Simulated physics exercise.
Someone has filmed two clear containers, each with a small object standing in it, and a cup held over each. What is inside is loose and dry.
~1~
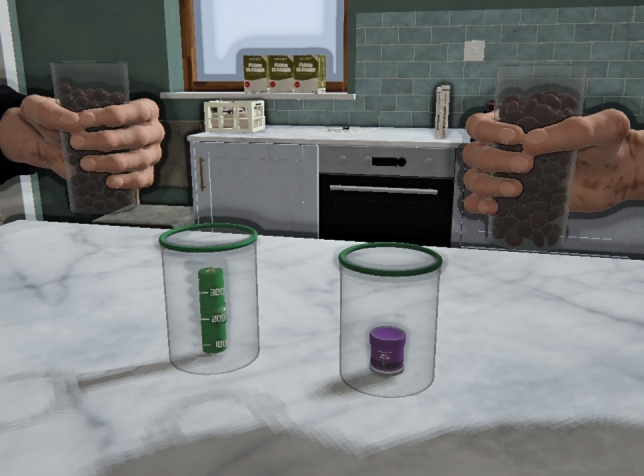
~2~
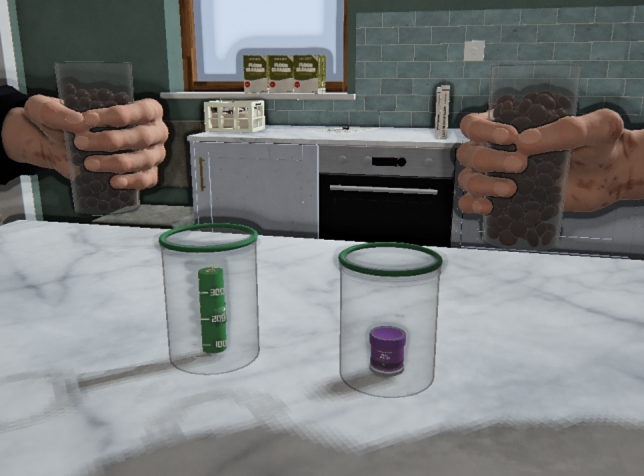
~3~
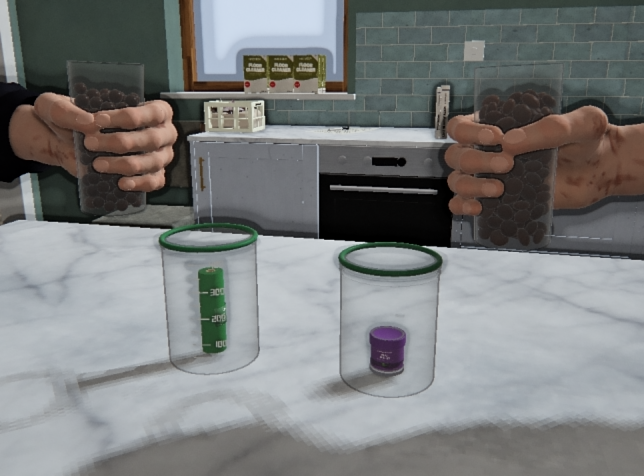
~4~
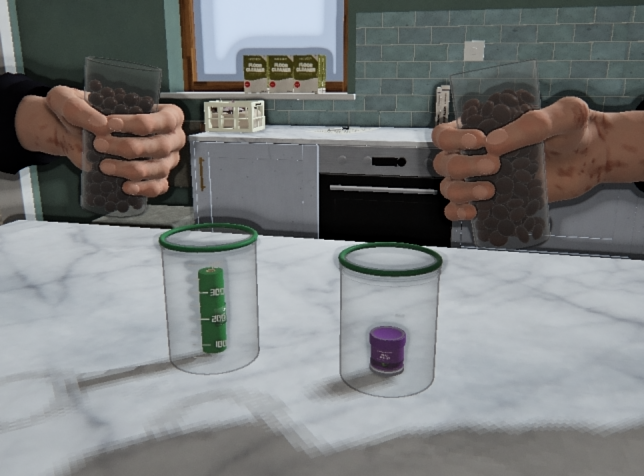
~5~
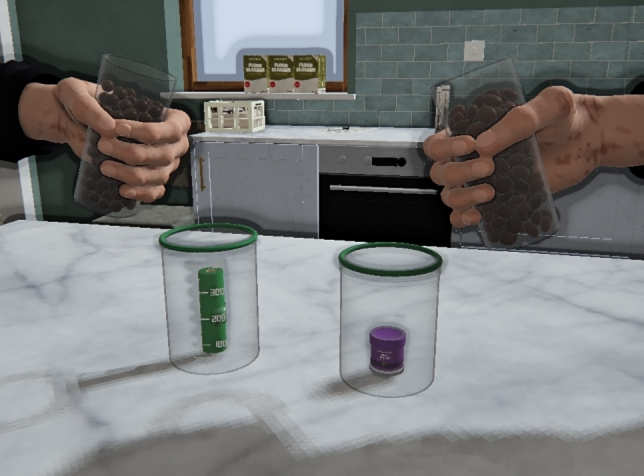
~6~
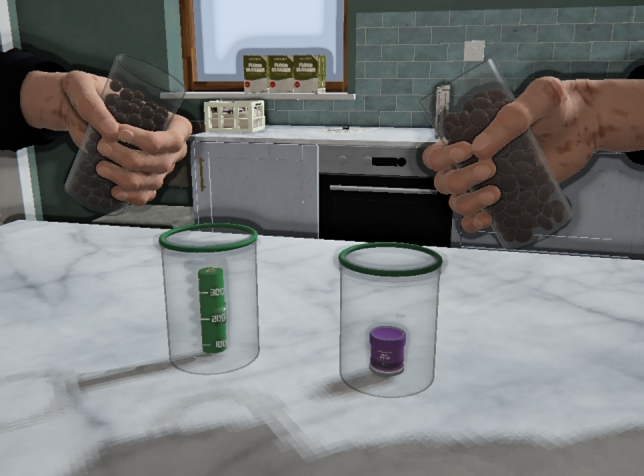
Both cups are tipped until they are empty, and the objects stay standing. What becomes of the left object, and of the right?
Once emptied, the left one peeks out and the right one is out of sight.
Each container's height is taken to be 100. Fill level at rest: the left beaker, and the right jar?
55 % on the left and 65 % on the right.
Then, 0.26 s later than the last frame, left beaker empty, all of its cupful still in the cup; right jar empty, all of its cupful still in the cup.
Then, 0.59 s later than the last frame, left beaker empty, all of its cupful still in the cup; right jar empty, all of its cupful still in the cup.
Then, 0.95 s later than the last frame, left beaker a quarter full, roughly half of its cupful still in the cup; right jar nearly empty, the larger part of its cupful still in the cup.
When it is over, left beaker half full (surface near (212, 290)), nothing beside it; right jar two thirds full (surface near (389, 298)), two pieces on the counter; the left thing is still showing; the right thing is covered.
